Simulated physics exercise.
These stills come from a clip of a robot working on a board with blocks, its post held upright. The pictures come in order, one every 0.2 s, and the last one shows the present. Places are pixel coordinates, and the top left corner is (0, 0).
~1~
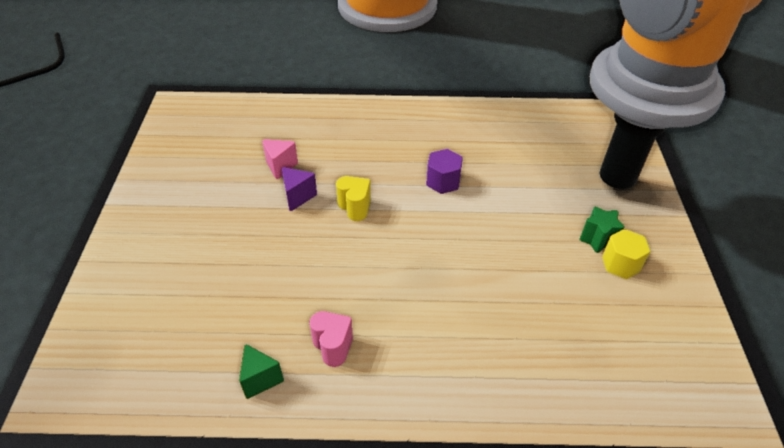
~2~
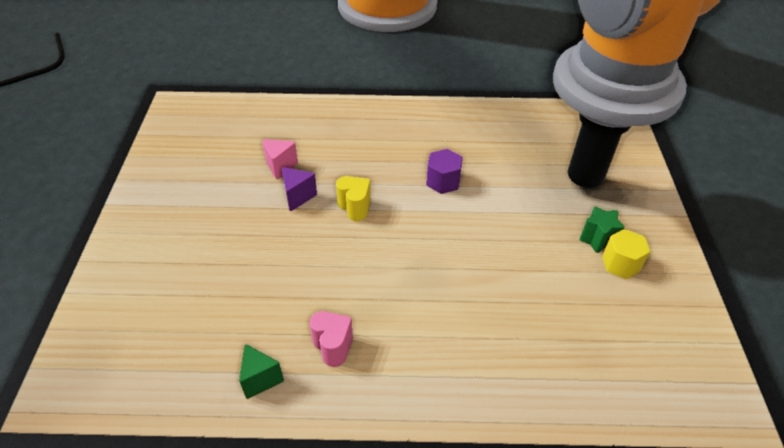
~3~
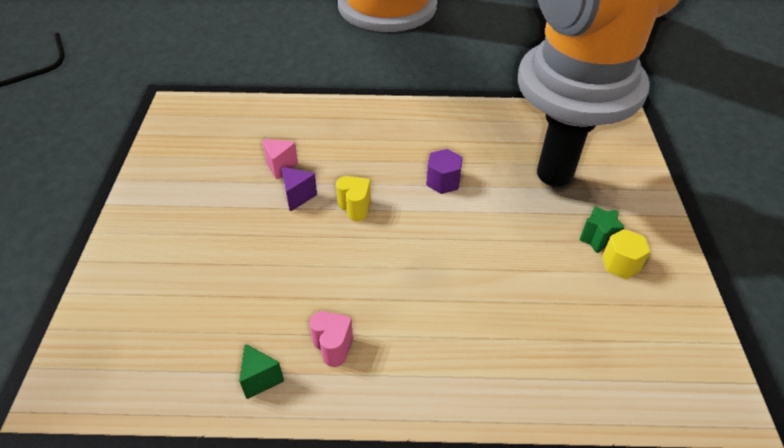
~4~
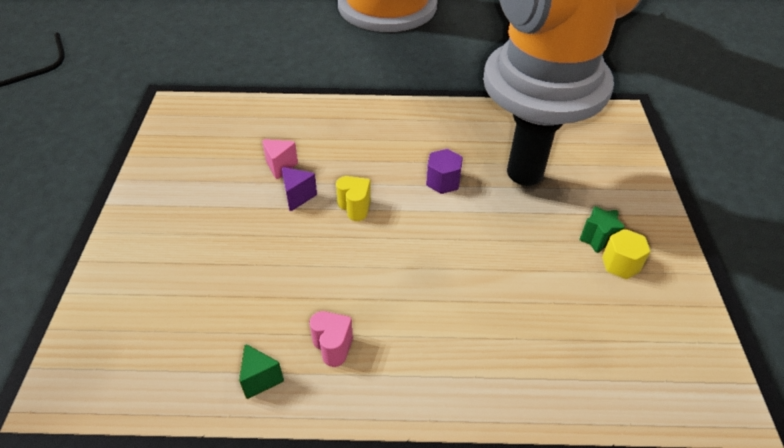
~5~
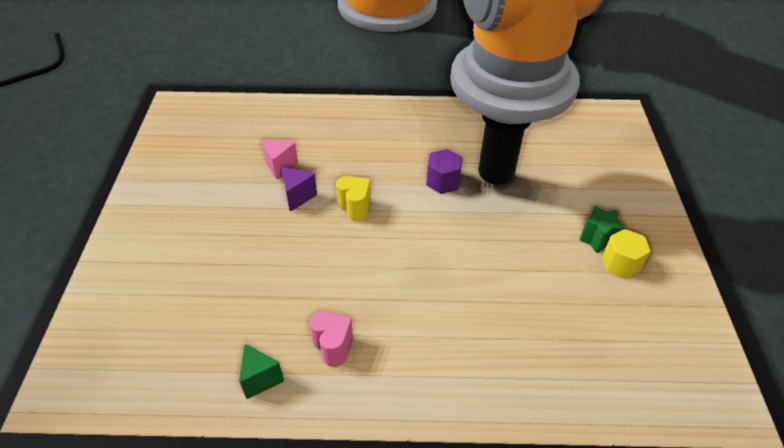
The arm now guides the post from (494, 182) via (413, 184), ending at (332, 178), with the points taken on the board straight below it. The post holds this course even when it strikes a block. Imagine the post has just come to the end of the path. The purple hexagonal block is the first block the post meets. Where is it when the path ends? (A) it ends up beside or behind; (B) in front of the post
(B)
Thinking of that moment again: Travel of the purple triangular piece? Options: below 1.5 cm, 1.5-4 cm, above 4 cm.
It travels less than 1.5 cm.
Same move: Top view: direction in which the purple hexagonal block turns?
Looking down, it rotates anti-clockwise.
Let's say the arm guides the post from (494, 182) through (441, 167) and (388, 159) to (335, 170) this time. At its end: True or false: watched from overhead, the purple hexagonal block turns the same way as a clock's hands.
False - the claim does not hold.
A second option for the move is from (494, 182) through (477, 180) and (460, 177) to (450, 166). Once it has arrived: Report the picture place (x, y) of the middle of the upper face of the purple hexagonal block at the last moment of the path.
Around pixel (424, 160).
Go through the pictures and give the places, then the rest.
Tip of the post (617, 178), middles of tops, purple triangular piece (295, 177), yellow heart block (354, 186), purple hexagonal block (445, 160), in the first frame.
Post (585, 177), nothing pushed, in the second frame.
Post (554, 176), nothing pushed, in the third frame.
Post (525, 175), nothing pushed, in the fourth frame.
Post (496, 174), purple triangular piece (295, 177), yellow heart block (354, 186), purple hexagonal block (445, 160), in the fifth frame.
What follows on the original path. One third of the way, post (441, 175); purple hexagonal block (406, 161).
Two thirds of the way, post (385, 176); purple hexagonal block (349, 162).
At the end, post (331, 169); purple triangular piece (288, 180); yellow heart block unmoved; purple hexagonal block (294, 160), turned 25° anticlockwise.
